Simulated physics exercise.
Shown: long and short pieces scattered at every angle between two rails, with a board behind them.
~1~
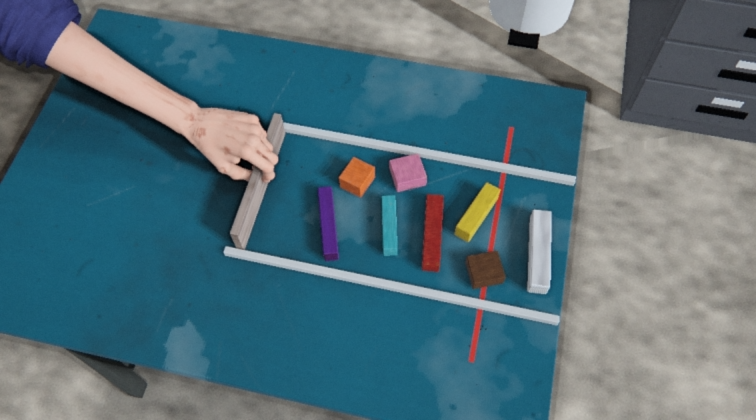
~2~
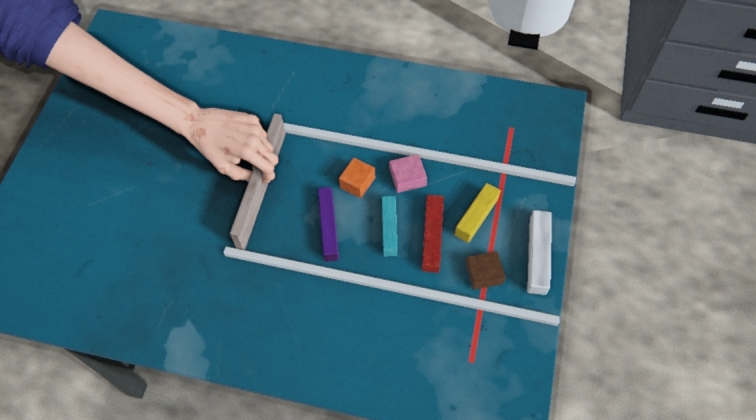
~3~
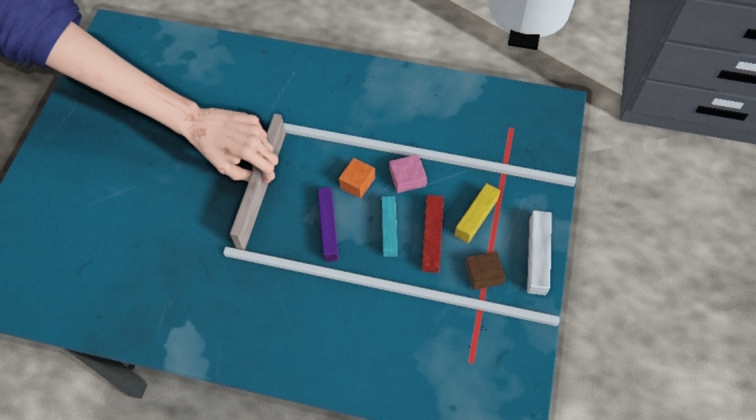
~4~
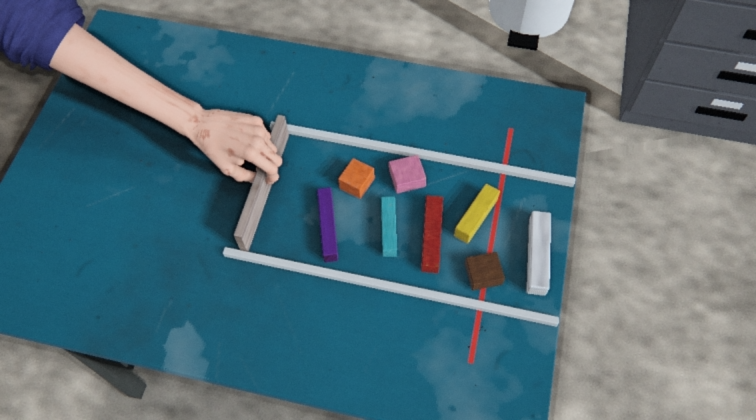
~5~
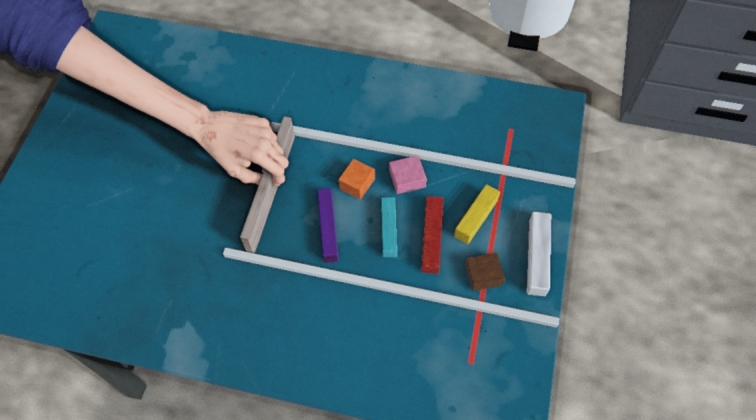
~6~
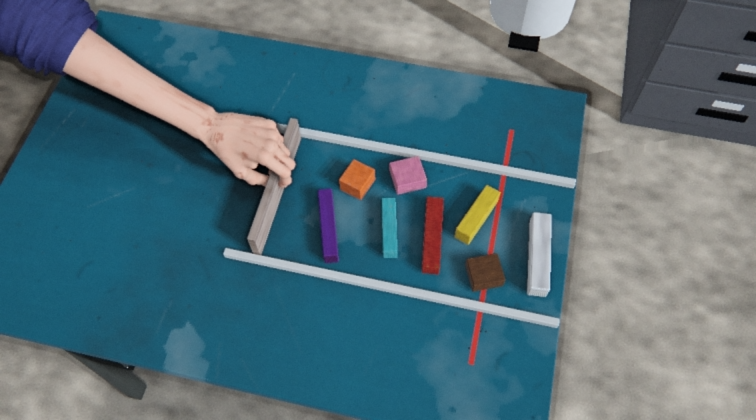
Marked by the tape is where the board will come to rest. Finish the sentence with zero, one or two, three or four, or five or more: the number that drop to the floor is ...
The number that drop to the floor is one or two.
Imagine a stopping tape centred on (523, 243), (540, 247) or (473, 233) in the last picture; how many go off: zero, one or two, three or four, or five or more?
In the order the places were given: Three or four, five or over, not one.
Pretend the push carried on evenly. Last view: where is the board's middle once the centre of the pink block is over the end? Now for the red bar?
Approx. (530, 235) / approx. (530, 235) for the other.
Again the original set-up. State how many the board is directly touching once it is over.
2 in contact.
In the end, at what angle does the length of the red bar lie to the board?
Near 0 degrees.
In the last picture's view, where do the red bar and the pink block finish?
Final positions - red bar around (528, 255), pink block around (541, 196).
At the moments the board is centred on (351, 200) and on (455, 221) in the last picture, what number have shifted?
Counts: 2 and 7.
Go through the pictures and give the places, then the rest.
In the first picture, white stick (540, 251); brown block (485, 270); yellow bar (478, 212); board (259, 180); tape (493, 235).
In the second picture, brown block (485, 271); orange block (357, 178).
In the third picture, yellow bar (478, 213); purple stick (328, 224).
In the fourth picture, white stick (539, 252); turquoise bar (389, 227).
In the fifth picture, brown block (485, 272); board (269, 184).
In the sixth picture, white stick (540, 254); brown block (485, 272); yellow bar (478, 215); board (276, 185); tape (493, 237).
A little later, none off yet; white stick at rest near (540, 254); brown block at rest near (485, 272); yellow bar at rest near (478, 215).
Next, none off yet; white stick moving near (546, 256); brown block shifted about its own width near (516, 284); yellow bar shifted about its own width near (526, 224).
When it is over, the number that fall off is one or two; down, white stick.
